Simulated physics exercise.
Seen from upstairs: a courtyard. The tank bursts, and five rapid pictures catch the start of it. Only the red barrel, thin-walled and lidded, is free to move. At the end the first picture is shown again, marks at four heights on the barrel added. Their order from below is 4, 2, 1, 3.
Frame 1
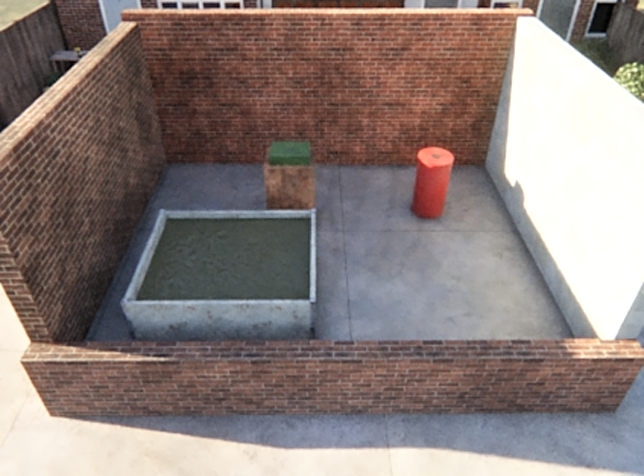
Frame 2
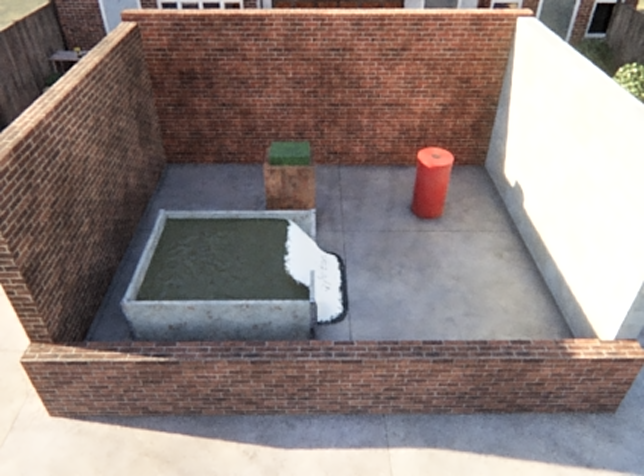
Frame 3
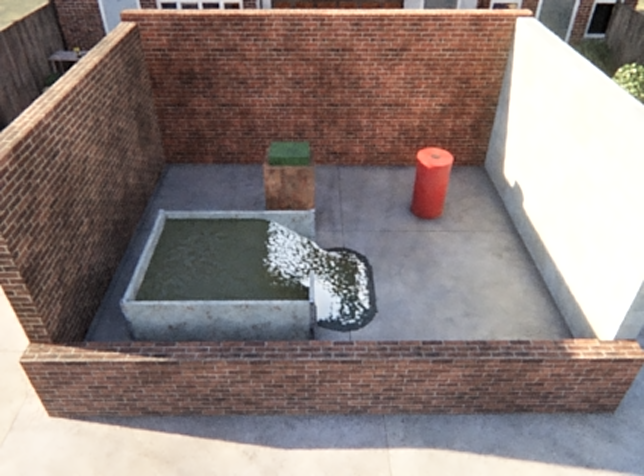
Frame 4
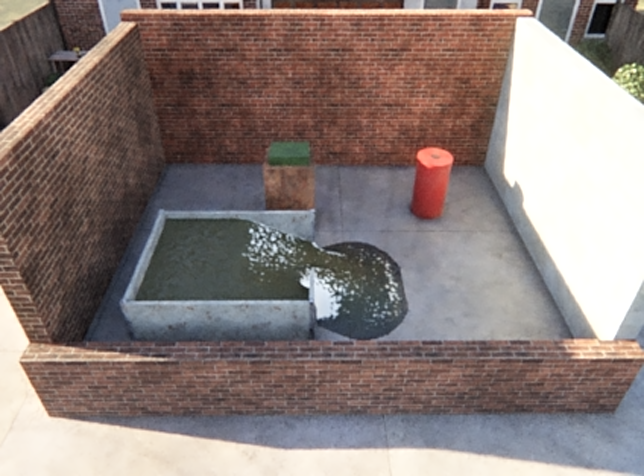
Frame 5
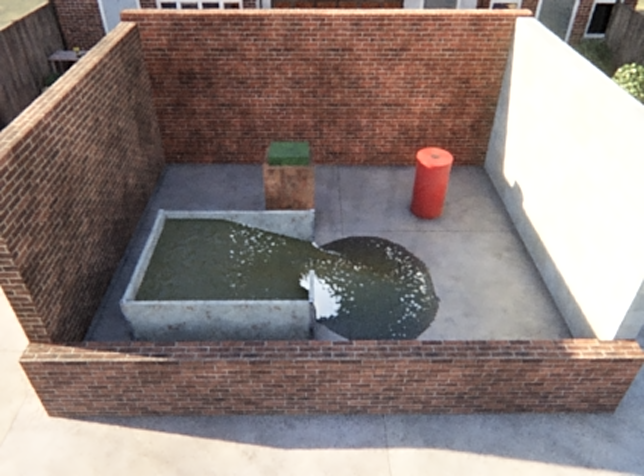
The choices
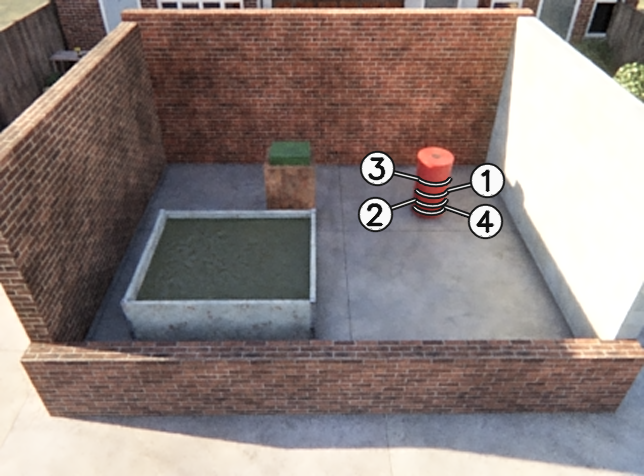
Brick walls on three sides and a pale wall on the right enclose a paved yard, seen from above by a still camera. A grey-rimmed tank of murky green water sits at left, with a green-topped brown block behind it and a red barrel further right. Water pours from the tank's right side, foaming white, and spreads into a dark rounded puddle while the barrel stays still.
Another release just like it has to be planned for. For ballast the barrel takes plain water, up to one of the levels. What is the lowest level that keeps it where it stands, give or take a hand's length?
Take 2.
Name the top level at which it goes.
It is 4.
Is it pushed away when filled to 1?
No, not at all.
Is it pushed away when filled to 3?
No, that is safe.
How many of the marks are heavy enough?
Three of the four.
On the marked copy, 1 at (434, 196); 2 at (432, 206); 3 at (436, 184); 4 at (431, 213); from the bottom up 4, 2, 1, 3.
For level 1, it does not move.
For level 2, it does not move.
For level 3, it does not move.
For level 4, it is pushed about 4 times its own width away.
